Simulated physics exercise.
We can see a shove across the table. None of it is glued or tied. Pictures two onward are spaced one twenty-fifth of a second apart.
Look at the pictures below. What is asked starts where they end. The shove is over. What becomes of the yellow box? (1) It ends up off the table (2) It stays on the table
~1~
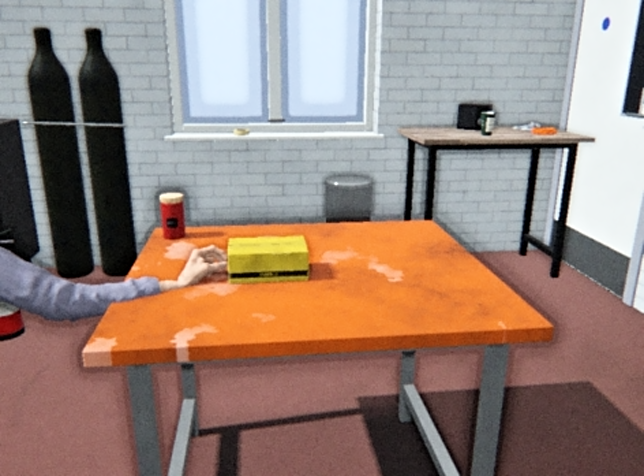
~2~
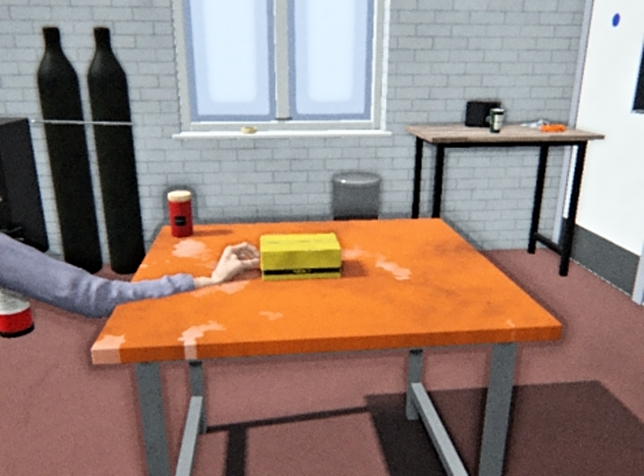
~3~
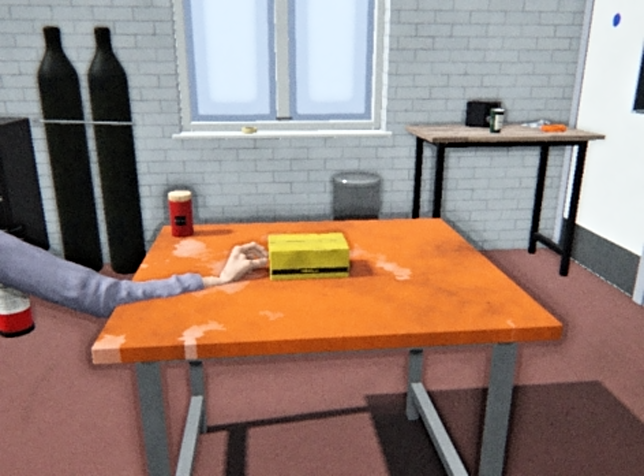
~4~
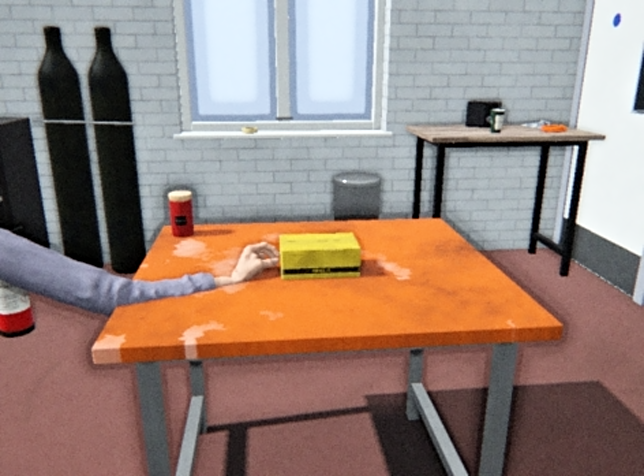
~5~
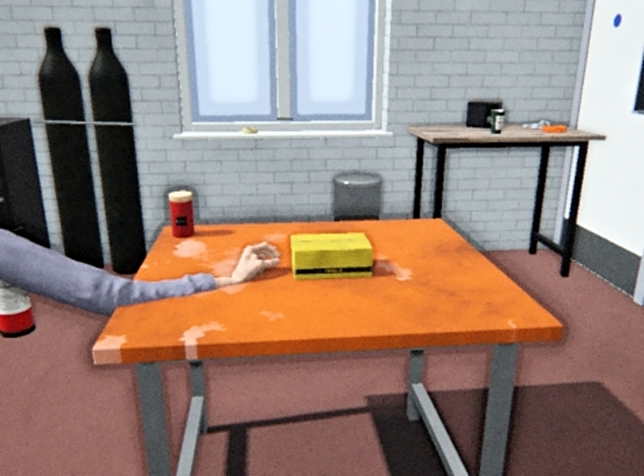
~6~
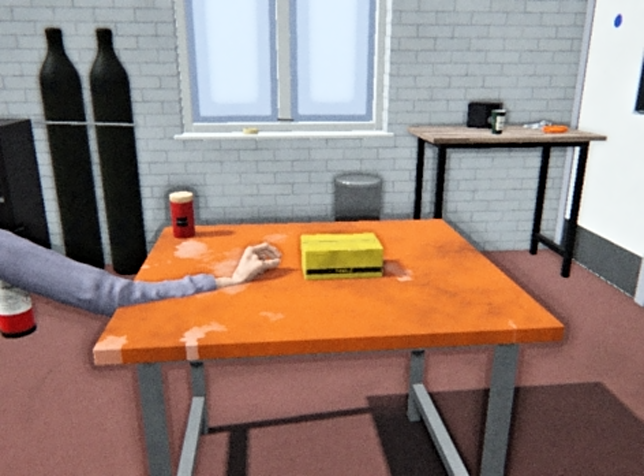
2.
Then, 0.10 s later than the last frame, yellow box moved a little near (357, 255).
Then, 0.20 s later than the last frame, yellow box moved a little near (363, 255).
When it is over, moved from the start, yellow box. End places, in pixels of the last picture, yellow box near (364, 255).
